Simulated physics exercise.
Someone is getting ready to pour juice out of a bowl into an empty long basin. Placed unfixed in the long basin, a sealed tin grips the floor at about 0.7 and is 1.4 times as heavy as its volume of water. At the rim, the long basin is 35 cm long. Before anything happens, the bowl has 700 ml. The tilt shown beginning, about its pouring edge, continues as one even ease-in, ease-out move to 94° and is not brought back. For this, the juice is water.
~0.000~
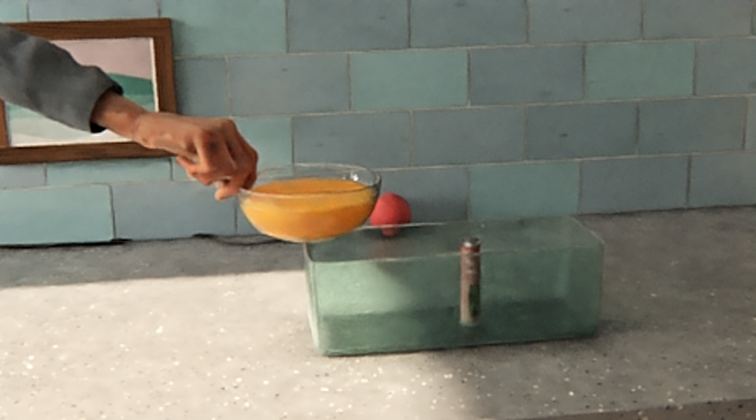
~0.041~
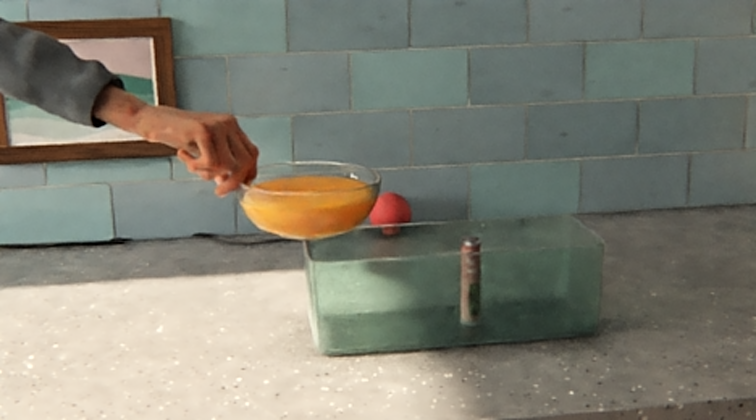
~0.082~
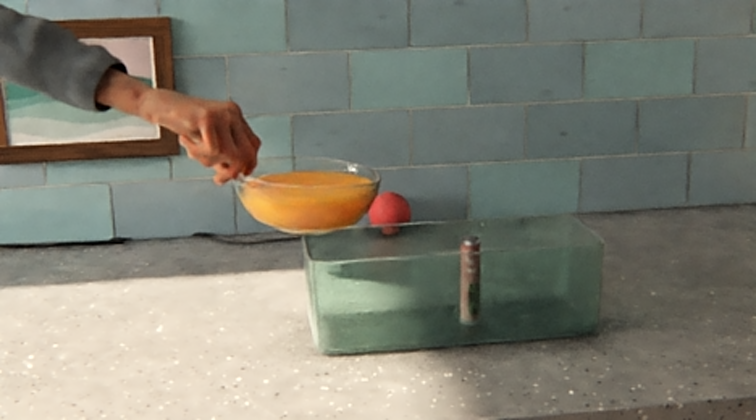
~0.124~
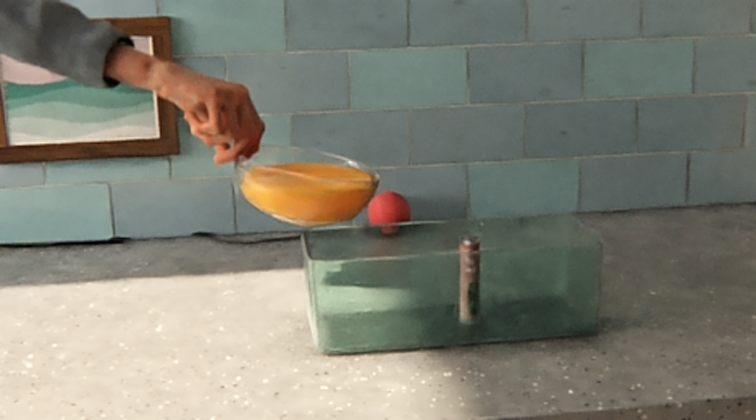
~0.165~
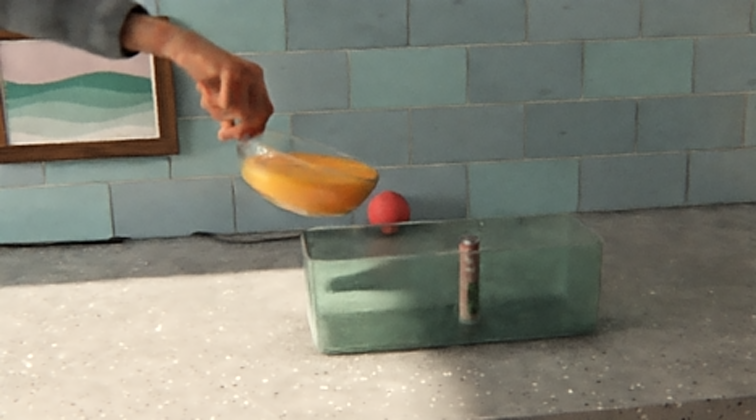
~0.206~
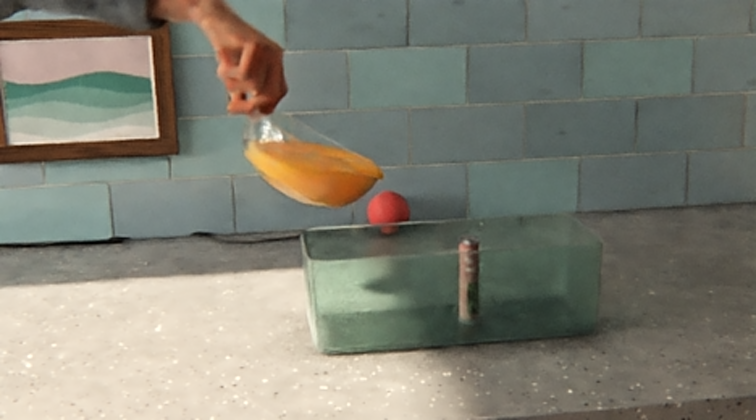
The footage shows a hand holding a glass bowl of orange juice above the left end of a long glass basin, then rising and steadily tilting the bowl to the right as the juice shifts toward its lower rim.
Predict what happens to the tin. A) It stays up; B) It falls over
It falls over.
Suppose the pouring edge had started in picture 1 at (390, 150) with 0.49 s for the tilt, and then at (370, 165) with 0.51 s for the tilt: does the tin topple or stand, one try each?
Try 1: Still standing; try 2: Tipped over.
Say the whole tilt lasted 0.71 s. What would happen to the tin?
Result: Tin tipped over.
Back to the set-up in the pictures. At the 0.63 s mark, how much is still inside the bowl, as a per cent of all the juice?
Close to 0 in a hundred.
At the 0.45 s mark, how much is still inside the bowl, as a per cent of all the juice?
At that time about 22 in a hundred parts are still held.
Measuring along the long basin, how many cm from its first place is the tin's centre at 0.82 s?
Around 6 centimetres.
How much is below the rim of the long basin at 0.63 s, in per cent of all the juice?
The fraction sits near 94 in a hundred.
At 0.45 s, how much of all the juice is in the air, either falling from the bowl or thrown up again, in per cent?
My guess is roughly 62 %.
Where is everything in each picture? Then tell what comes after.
In the first picture, tilt 0°; pouring edge (379, 177); surface from (240, 196) to (375, 188); the long basin's rim runs from (306, 249) to (588, 231); the tin's top is at (471, 244).
In the second picture, tilt 1°; pouring edge (379, 177); surface from (240, 194) to (375, 187).
In the third picture, tilt 6°; pouring edge (379, 177); surface from (240, 187) to (375, 182).
In the fourth picture, tilt 13°; pouring edge (378, 176); surface from (241, 177) to (374, 175).
In the fifth picture, tilt 21°; pouring edge (377, 176); surface from (242, 162) to (376, 171); 1 per cent is over the edge.
In the sixth picture, tilt 32°; pouring edge (376, 176); surface from (246, 144) to (360, 159); 4 per cent is over the edge.
Then, 0.45 s in, the tilt is 90° and 23 per cent is still to pour; the tin stands where it began.
Then, 0.63 s in, the tilt is 94° and 0 per cent is still to pour; the tin leans 42°.
Then, 0.82 s in, the tilt is 94° and 0 per cent is still to pour; the tin lies on its side.
Then, 1.02 s in, the tilt is 94° and 0 per cent is still to pour; the tin lies on its side.
Finally, the tin lies on its side.
